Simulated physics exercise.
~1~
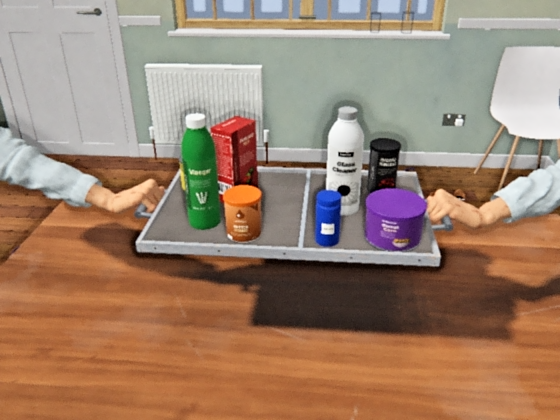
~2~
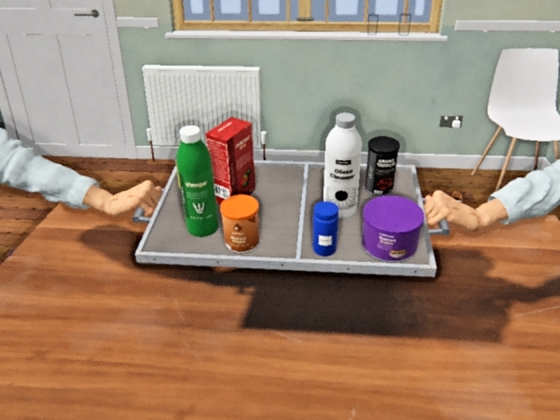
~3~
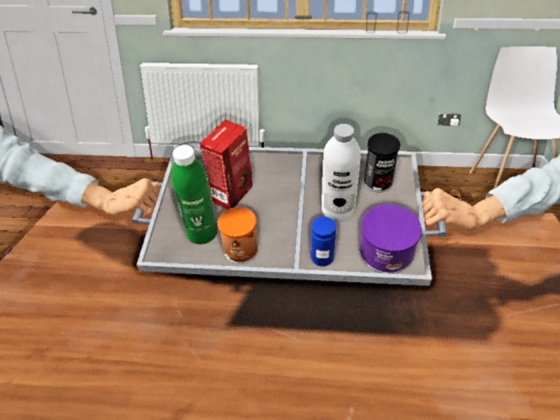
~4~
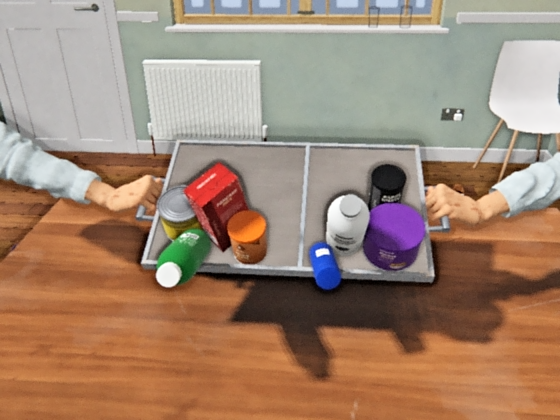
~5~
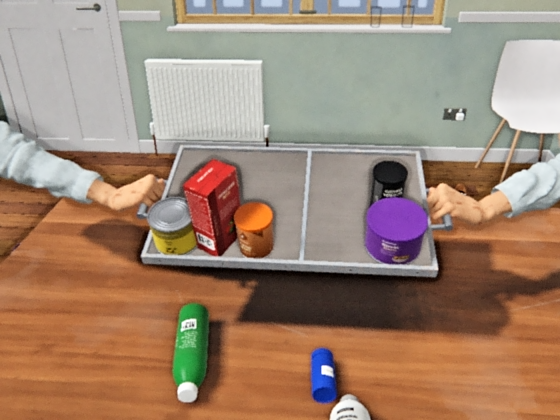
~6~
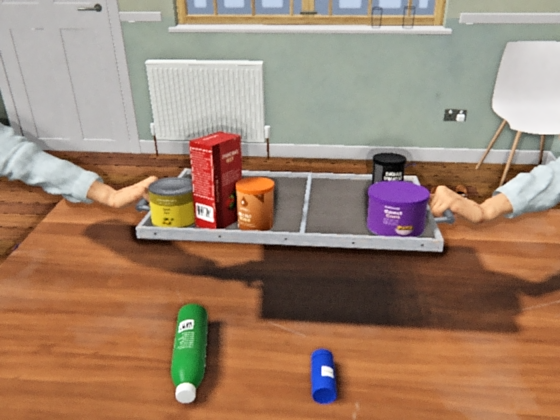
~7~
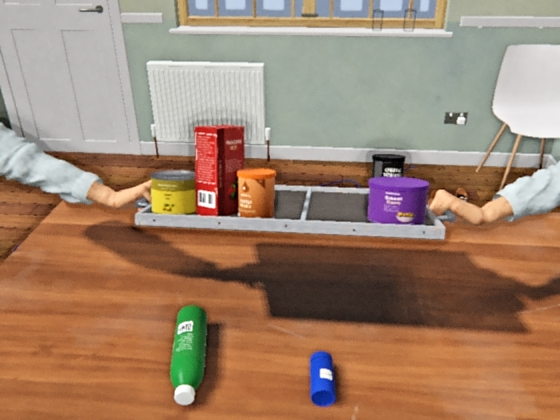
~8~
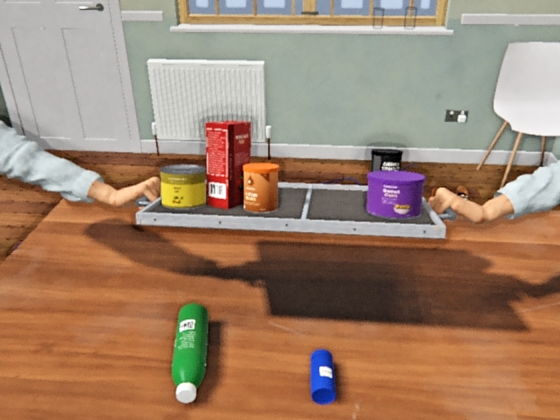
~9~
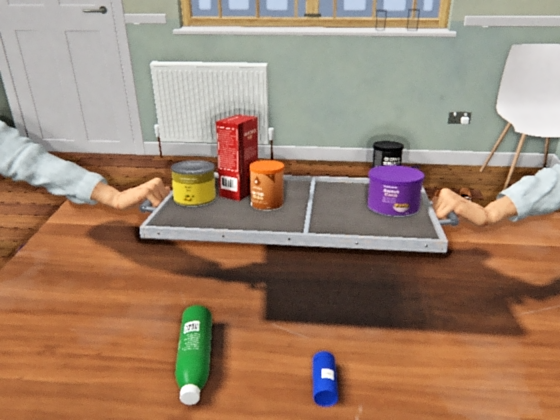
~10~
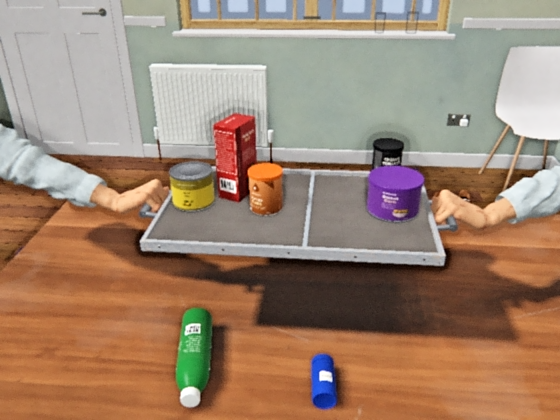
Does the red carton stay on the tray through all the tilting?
Yes, the red carton stays on the tray. It leans and slides a little as the tray tips, but it is standing upright there at the end.
